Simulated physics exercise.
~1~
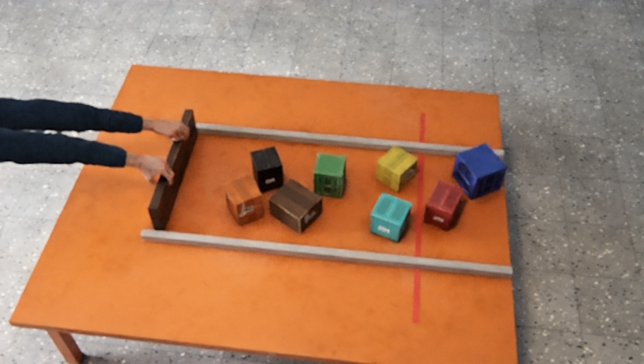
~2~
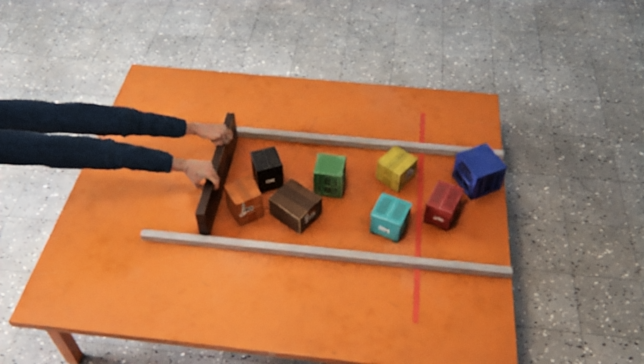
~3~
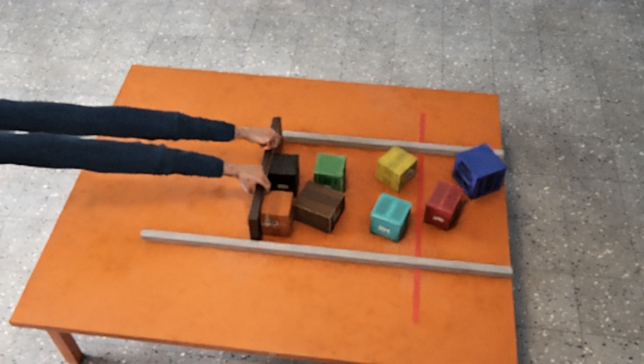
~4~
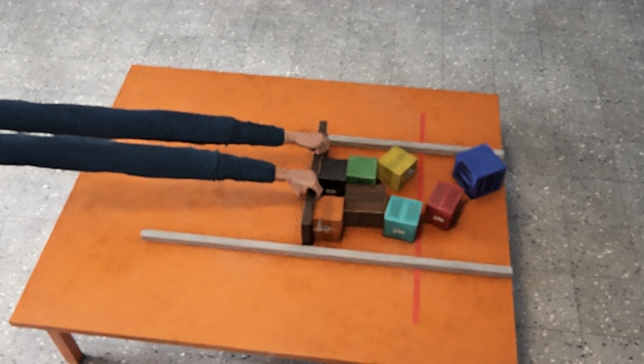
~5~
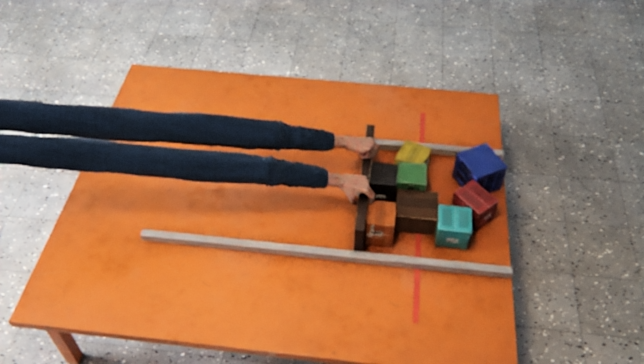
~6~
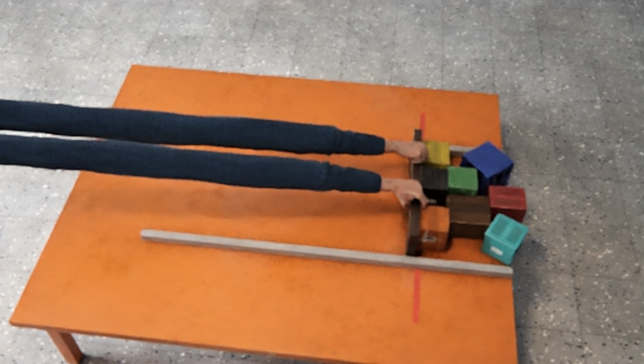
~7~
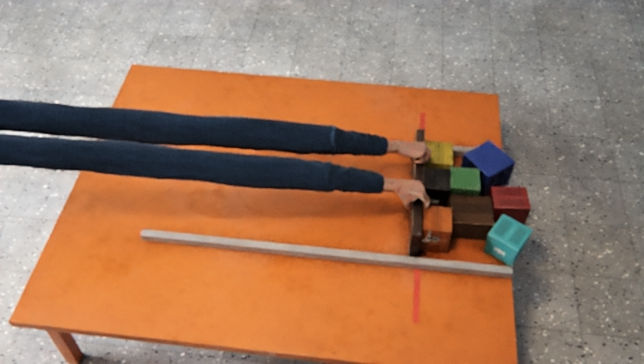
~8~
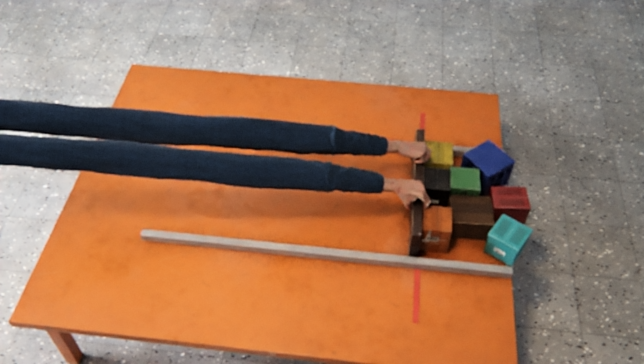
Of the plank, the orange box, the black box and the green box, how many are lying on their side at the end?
None of them are. The plank and the orange, black and green boxes slide to the right and all stay upright.
Two hands pushing a dark plank to a red line on an orange table, bunching boxes at the edge, none falling.
